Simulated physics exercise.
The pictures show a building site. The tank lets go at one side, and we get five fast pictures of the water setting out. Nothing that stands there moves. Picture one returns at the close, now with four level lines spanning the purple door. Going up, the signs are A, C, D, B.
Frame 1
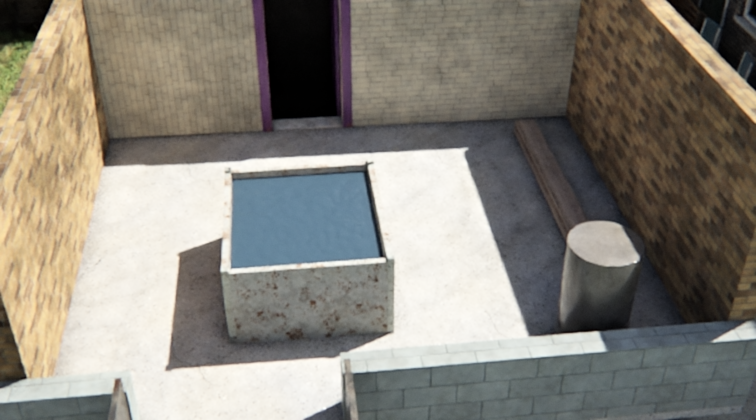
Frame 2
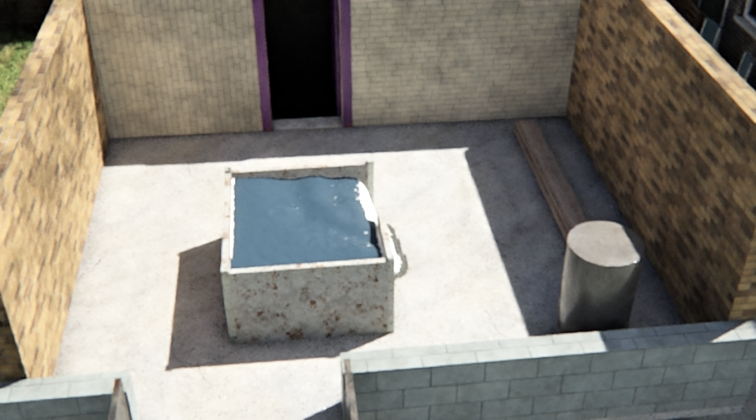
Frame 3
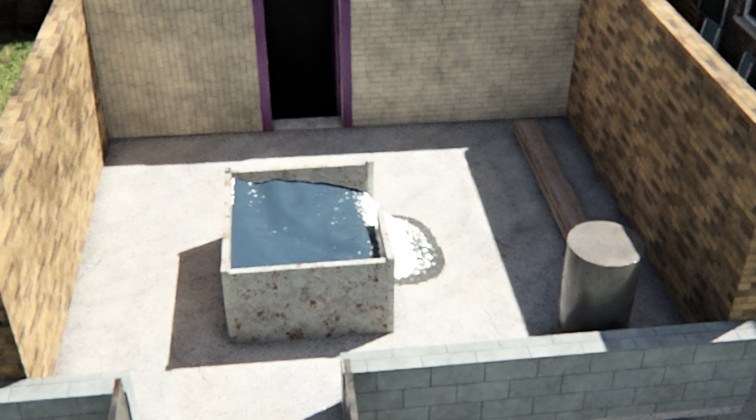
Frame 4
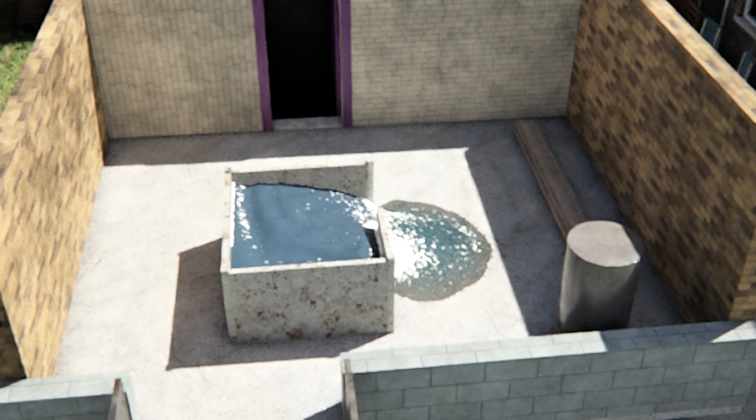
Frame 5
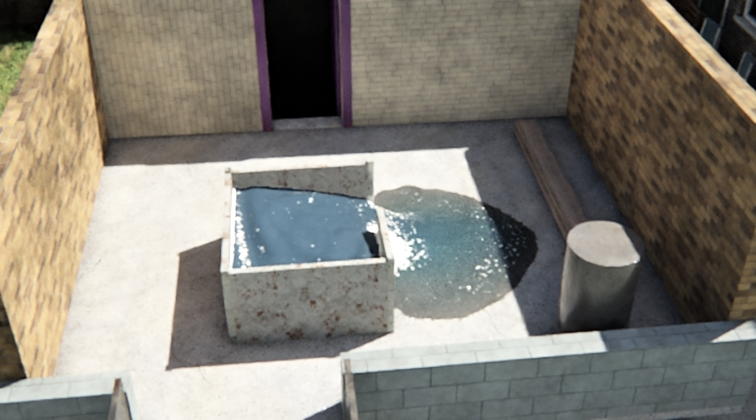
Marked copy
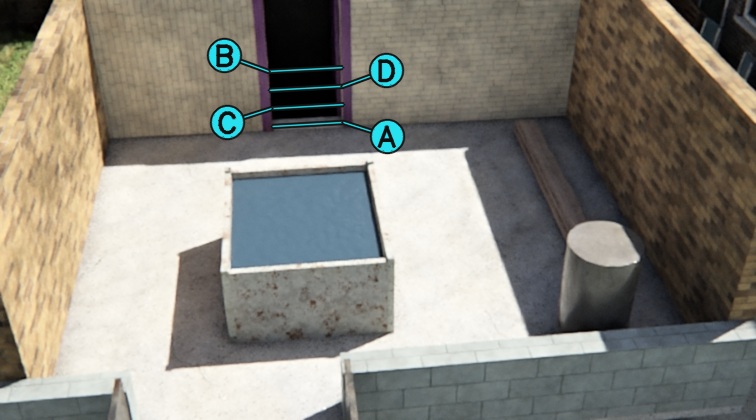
The clip opens on a walled yard at a building site, where a square concrete tank of still blue water stands near a purple doorway. Water pours out of the tank's right side, its surface rippling and sinking, and a foaming, rounded pool spreads rightward across the pale ground into the shadow.
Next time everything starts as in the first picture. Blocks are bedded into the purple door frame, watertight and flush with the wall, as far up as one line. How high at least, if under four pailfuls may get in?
A.
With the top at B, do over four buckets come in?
No, not at all.
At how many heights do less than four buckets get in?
All four.
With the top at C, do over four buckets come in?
No.
On the marked copy, A at (308, 124); B at (305, 69); C at (307, 106); D at (306, 88); from the bottom up A, C, D, B.
Choosing A, nothing gets over.
Choosing B, nothing gets over.
Choosing C, nothing gets over.
Choosing D, nothing gets over.
